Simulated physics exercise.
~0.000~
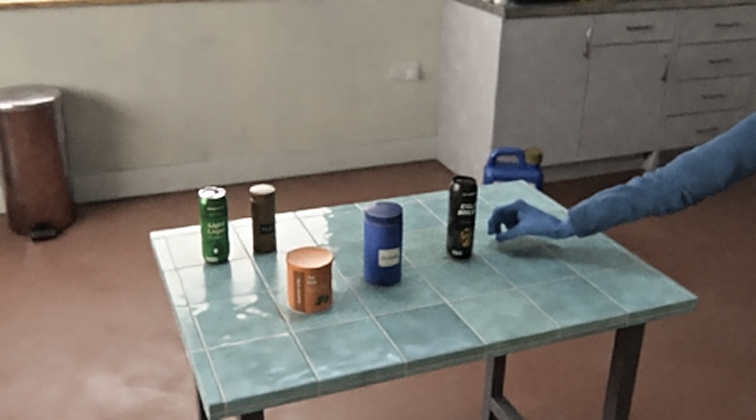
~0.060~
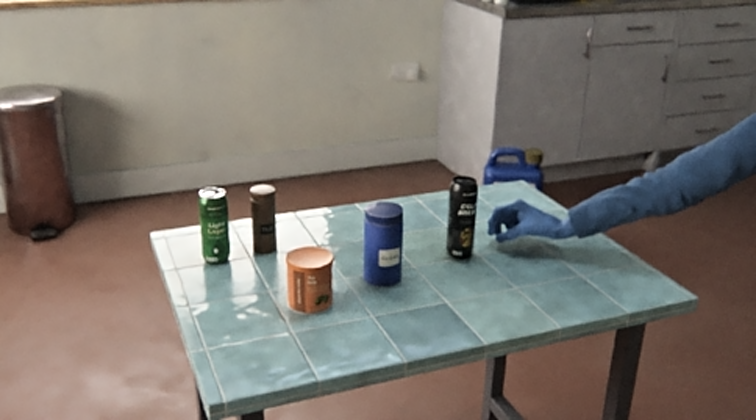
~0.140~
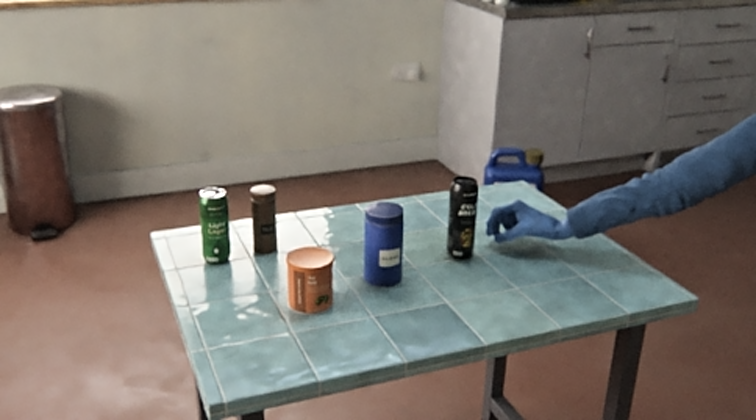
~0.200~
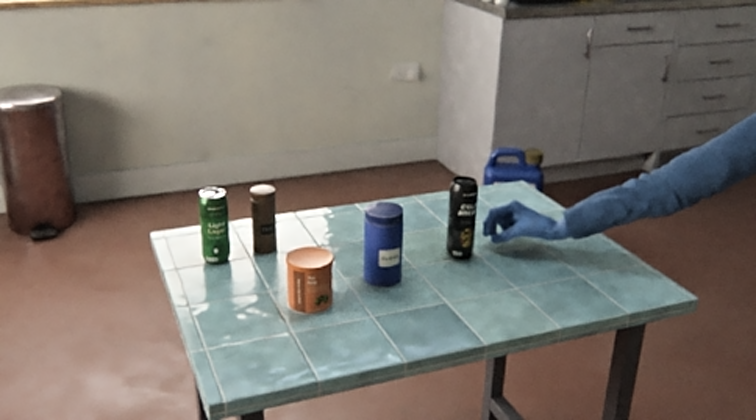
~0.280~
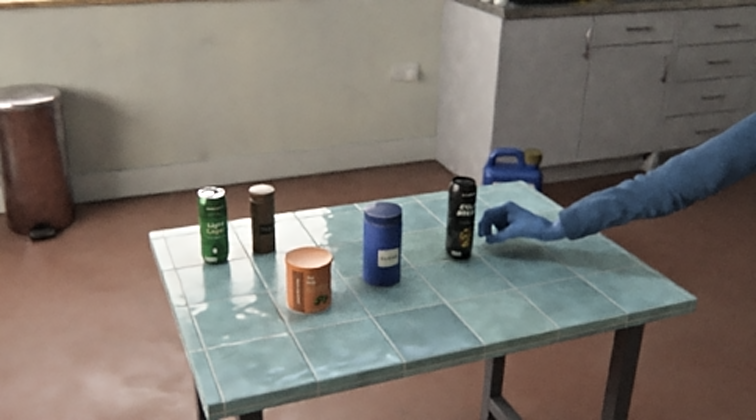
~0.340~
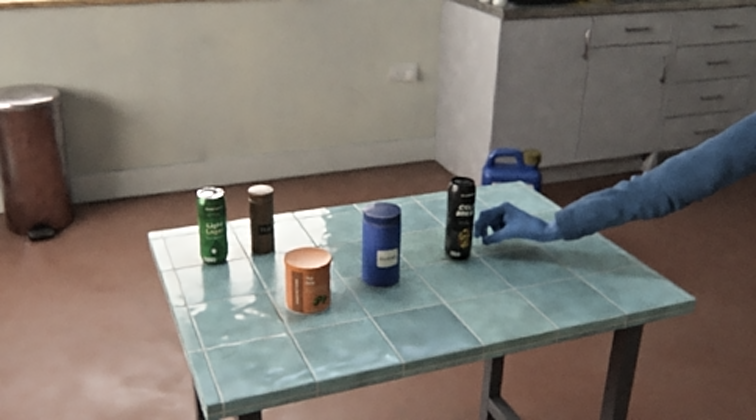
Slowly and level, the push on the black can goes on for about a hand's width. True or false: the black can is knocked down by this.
False.
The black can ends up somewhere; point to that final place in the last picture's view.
Near (407, 227).
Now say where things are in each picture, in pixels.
In the first picture, black can (462, 218).
In the second picture, black can (462, 218).
In the third picture, black can (462, 218).
In the fourth picture, black can (462, 218).
In the fifth picture, black can (461, 218).
In the sixth picture, black can (460, 219).
By 0.84 s, black can moved about its own width near (441, 221).
By 1.24 s, black can moved about its own width near (420, 225).
When it is over (2.1 s), moved from the start, black can. End places, in pixels of the last picture, black can near (407, 227).
